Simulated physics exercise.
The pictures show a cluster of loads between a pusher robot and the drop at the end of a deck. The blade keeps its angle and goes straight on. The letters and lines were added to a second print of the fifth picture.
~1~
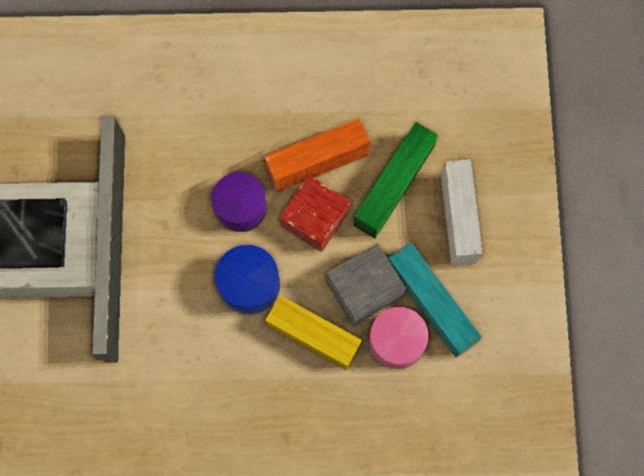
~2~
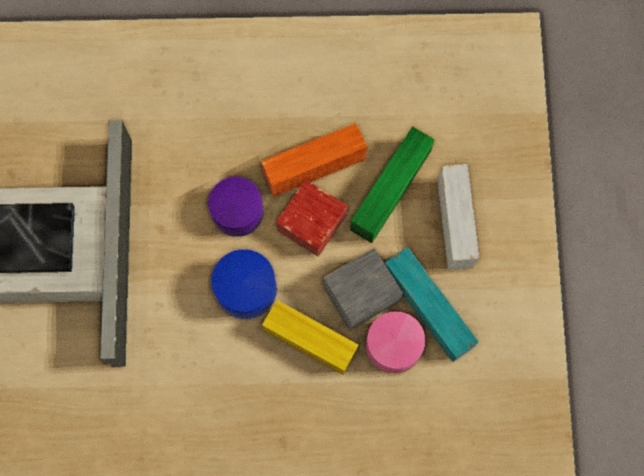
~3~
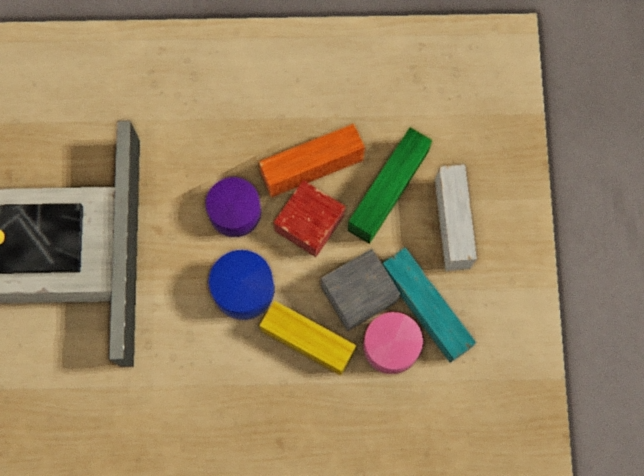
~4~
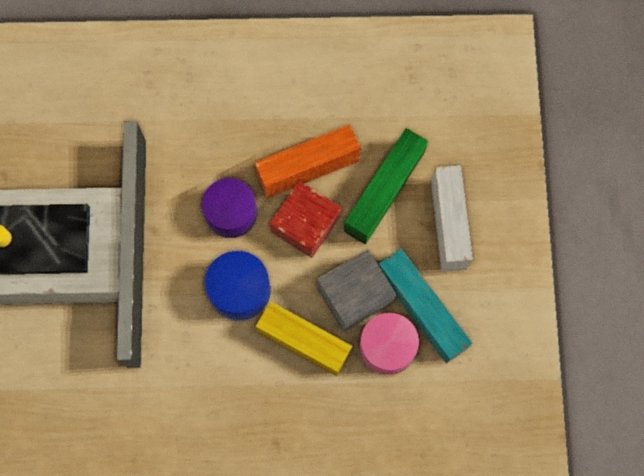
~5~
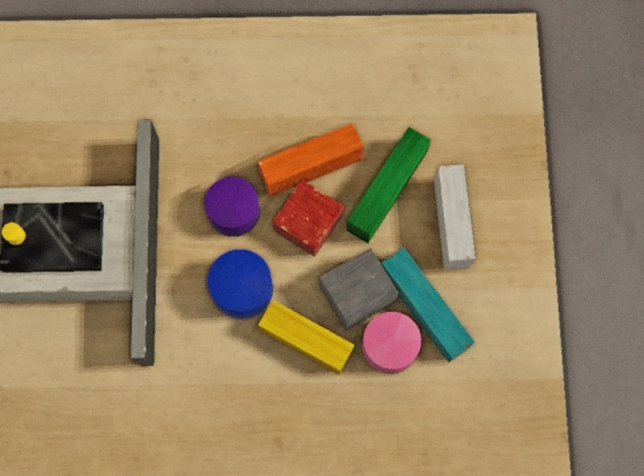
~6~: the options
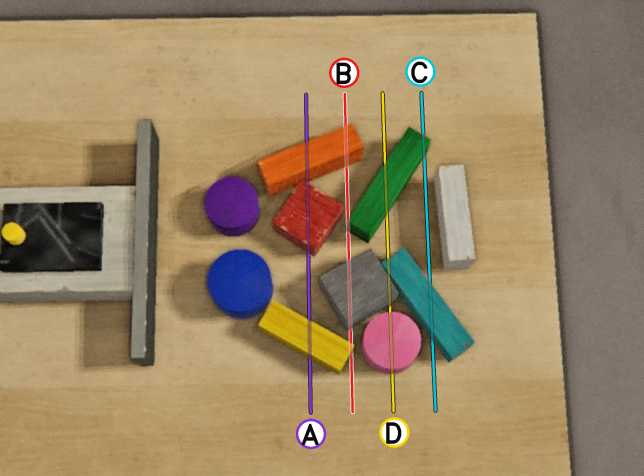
On a wooden deck, a grey pusher robot creeping right towards a cluster of coloured blocks and discs that stay in place.
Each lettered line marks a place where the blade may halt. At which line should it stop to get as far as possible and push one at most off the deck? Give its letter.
No second one falls up to C.
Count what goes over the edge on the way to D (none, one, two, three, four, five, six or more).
By then, none.
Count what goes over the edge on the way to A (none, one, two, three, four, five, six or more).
The count is none.
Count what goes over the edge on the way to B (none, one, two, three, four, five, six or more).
In all, none.
On the copy, A at (308, 247); B at (349, 247); C at (428, 245); D at (388, 246).
On C. First, robot (164, 235); yellow stick (328, 346); orange bar (333, 155).
Then, robot (268, 233); white bar (500, 200); turquoise bar (484, 311).
Finally, robot (346, 232); turquoise bar (550, 331); white bar (535, 176); none fallen.
By contrast, A is within the limit but short; B is within the limit but short; D is within the limit but short.
